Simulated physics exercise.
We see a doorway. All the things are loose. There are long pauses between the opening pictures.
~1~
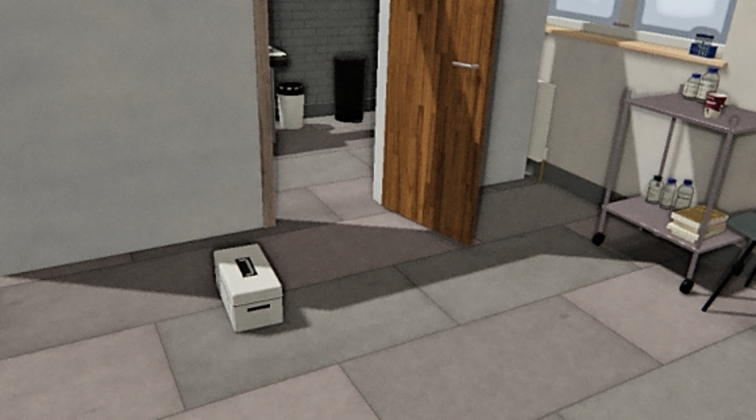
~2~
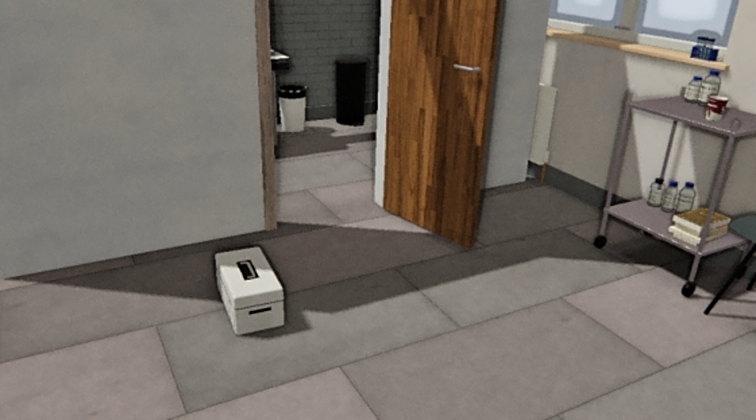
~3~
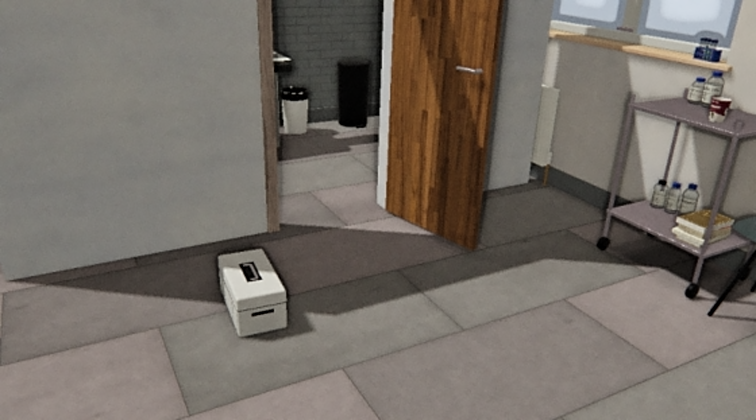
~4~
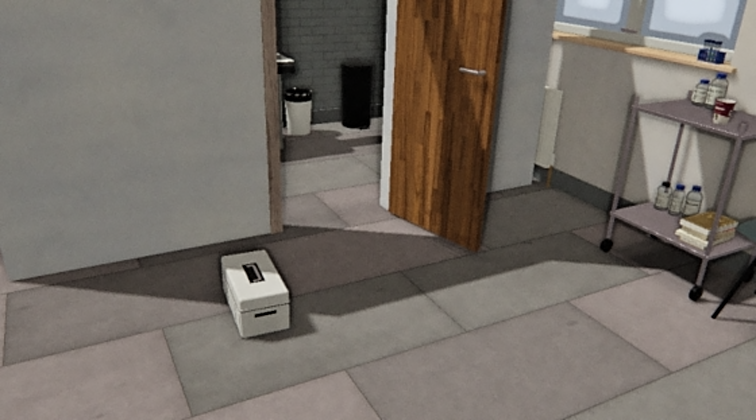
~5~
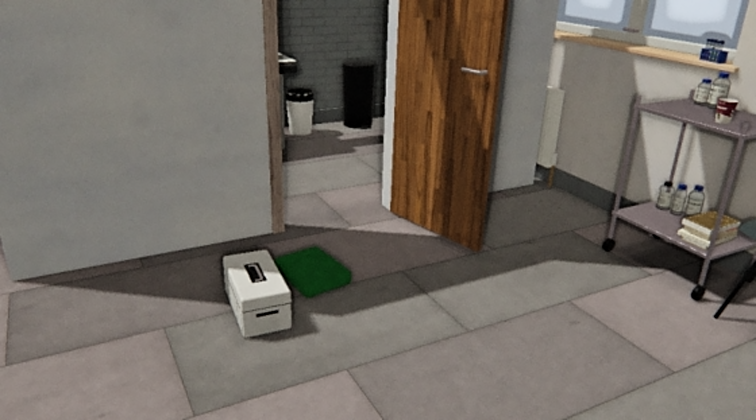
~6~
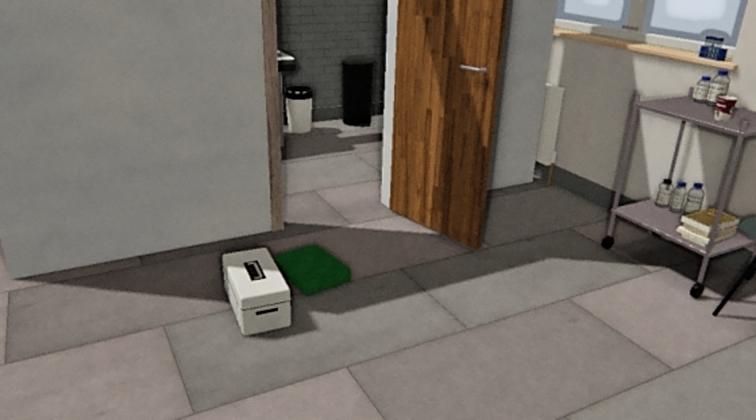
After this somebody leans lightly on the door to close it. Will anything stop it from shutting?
As it turns out, it reaches the frame.
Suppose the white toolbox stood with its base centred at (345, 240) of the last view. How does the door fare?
Then it stops short.
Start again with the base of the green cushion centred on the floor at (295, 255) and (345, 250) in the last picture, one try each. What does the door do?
In the first case it shuts; in the second case it is blocked.
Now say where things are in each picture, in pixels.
Door wide open and still; white toolbox (247, 286), in the first picture.
Door wide open and still; white toolbox (249, 289), in the second picture.
Door wide open and still; white toolbox (251, 290), in the third picture.
Door wide open and still; white toolbox (254, 292), in the fourth picture.
Door wide open and still; white toolbox (256, 291), in the fifth picture.
Door wide open and still; green cushion (312, 269); white toolbox (256, 289), in the sixth picture.
Then, 0.70 s later than the last frame, door at 69°.
Then, 1.10 s later than the last frame, door at 32°.
When it is over, door at 0°; both as before. End places, in pixels of the last picture, green cushion near (312, 269).
